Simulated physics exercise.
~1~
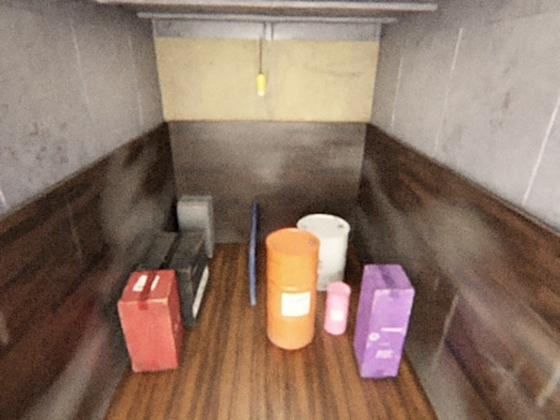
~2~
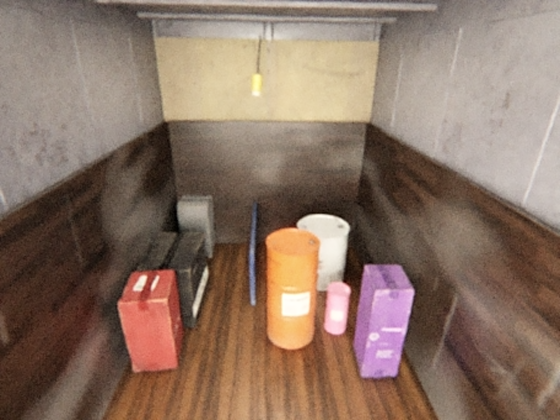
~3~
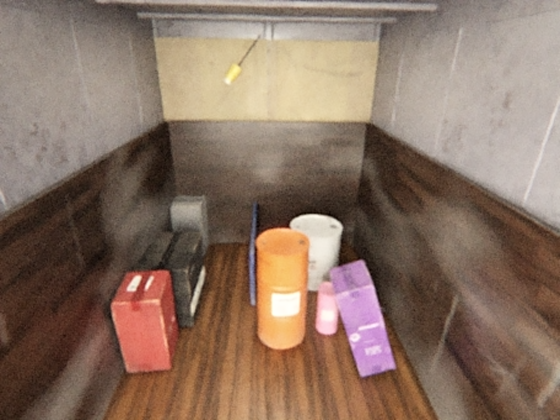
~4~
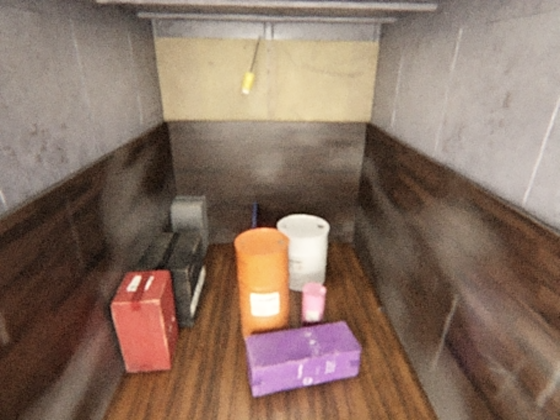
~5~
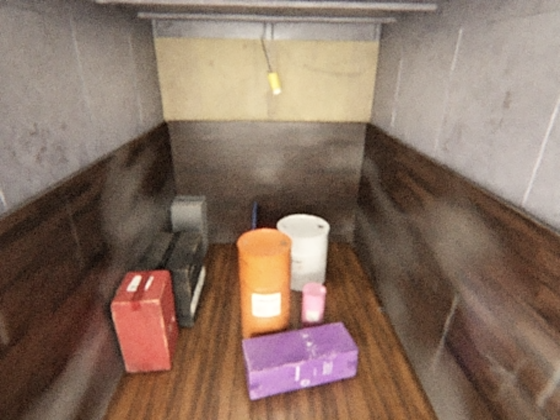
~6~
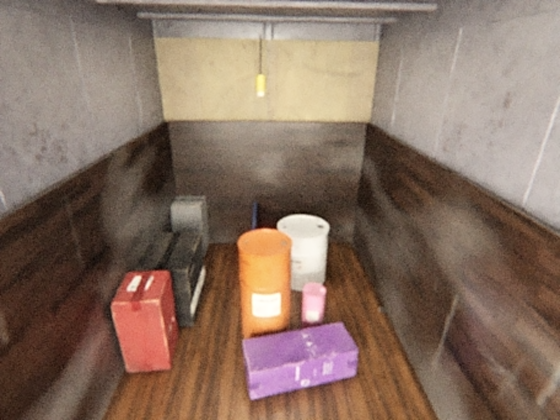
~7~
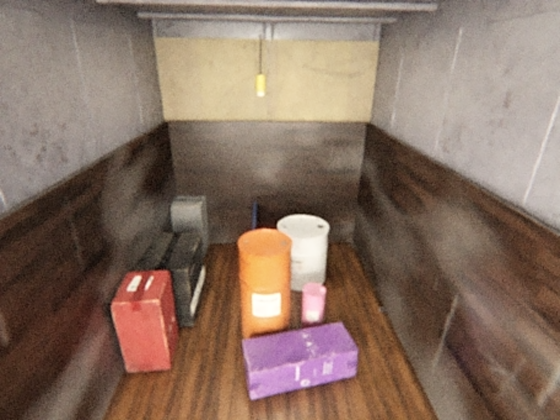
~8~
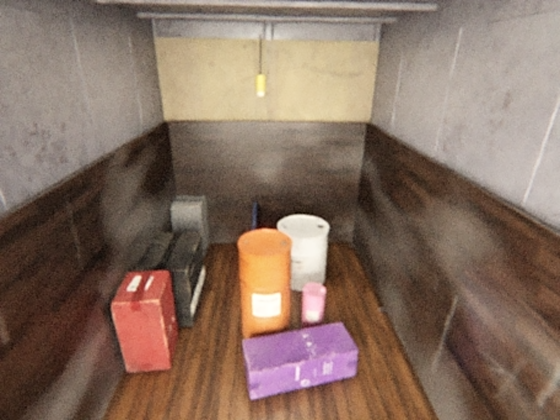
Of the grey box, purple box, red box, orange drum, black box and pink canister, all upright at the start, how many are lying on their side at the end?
Only one of them is on its side at the end, the purple box, which lies in front of the orange drum.
